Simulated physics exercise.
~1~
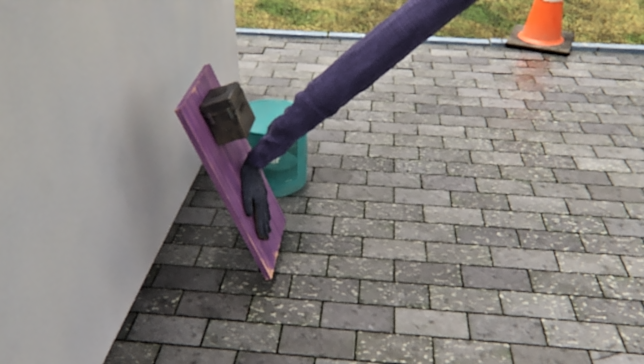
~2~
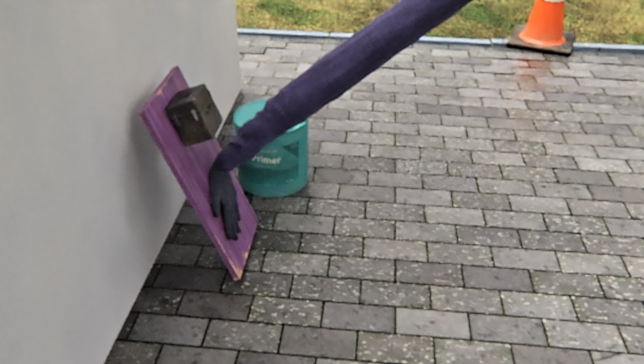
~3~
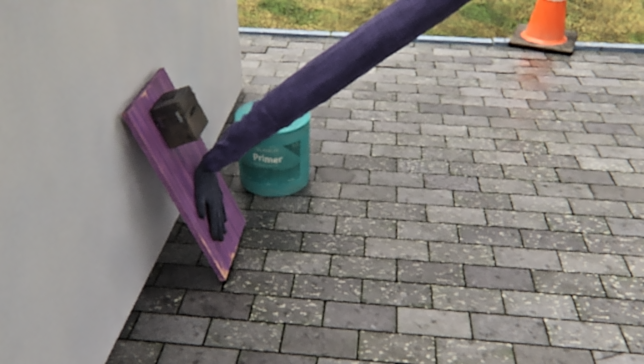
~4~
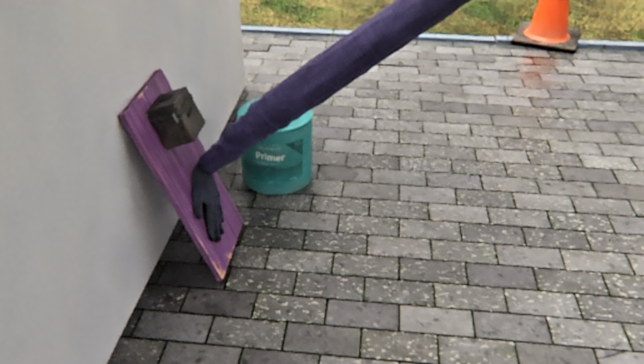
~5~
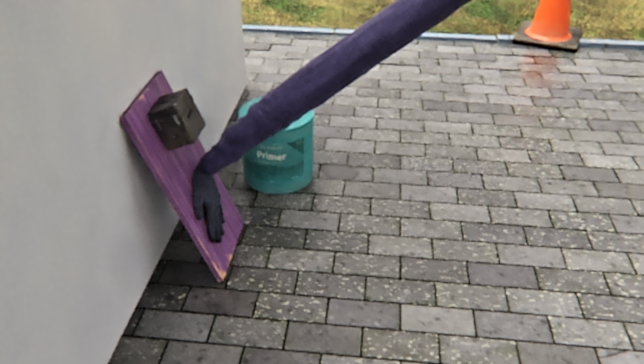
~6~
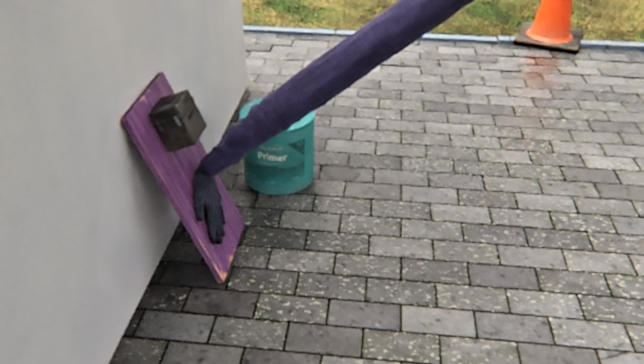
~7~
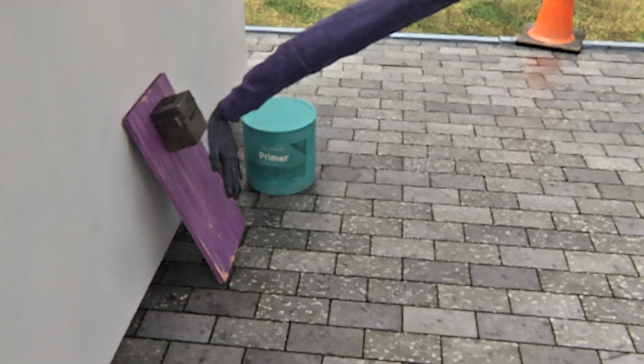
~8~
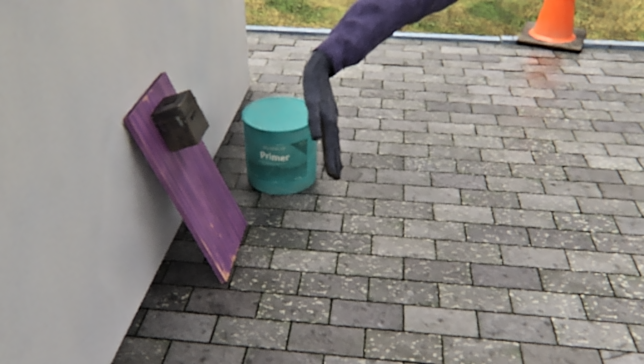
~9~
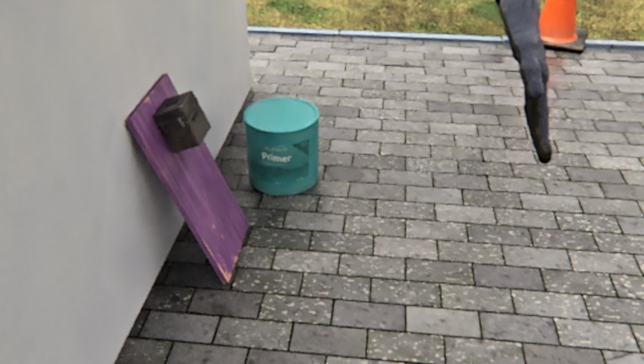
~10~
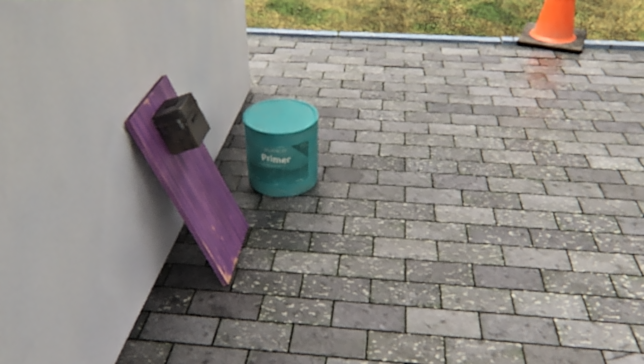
An arm in a dark purple sleeve and black glove reaches in from the upper right, holding a purple board with a dark block attached near its top. The slightly swaying view looks down on grey paving beside a pale wall at left, with a turquoise pail of primer near the wall and an orange cone by the grass beyond. The hand moves the board left until it leans against the wall, and holds it there briefly. Then it lets go and withdraws to the upper right, out of view. The board stays leaning, and the pail stands unmoved.
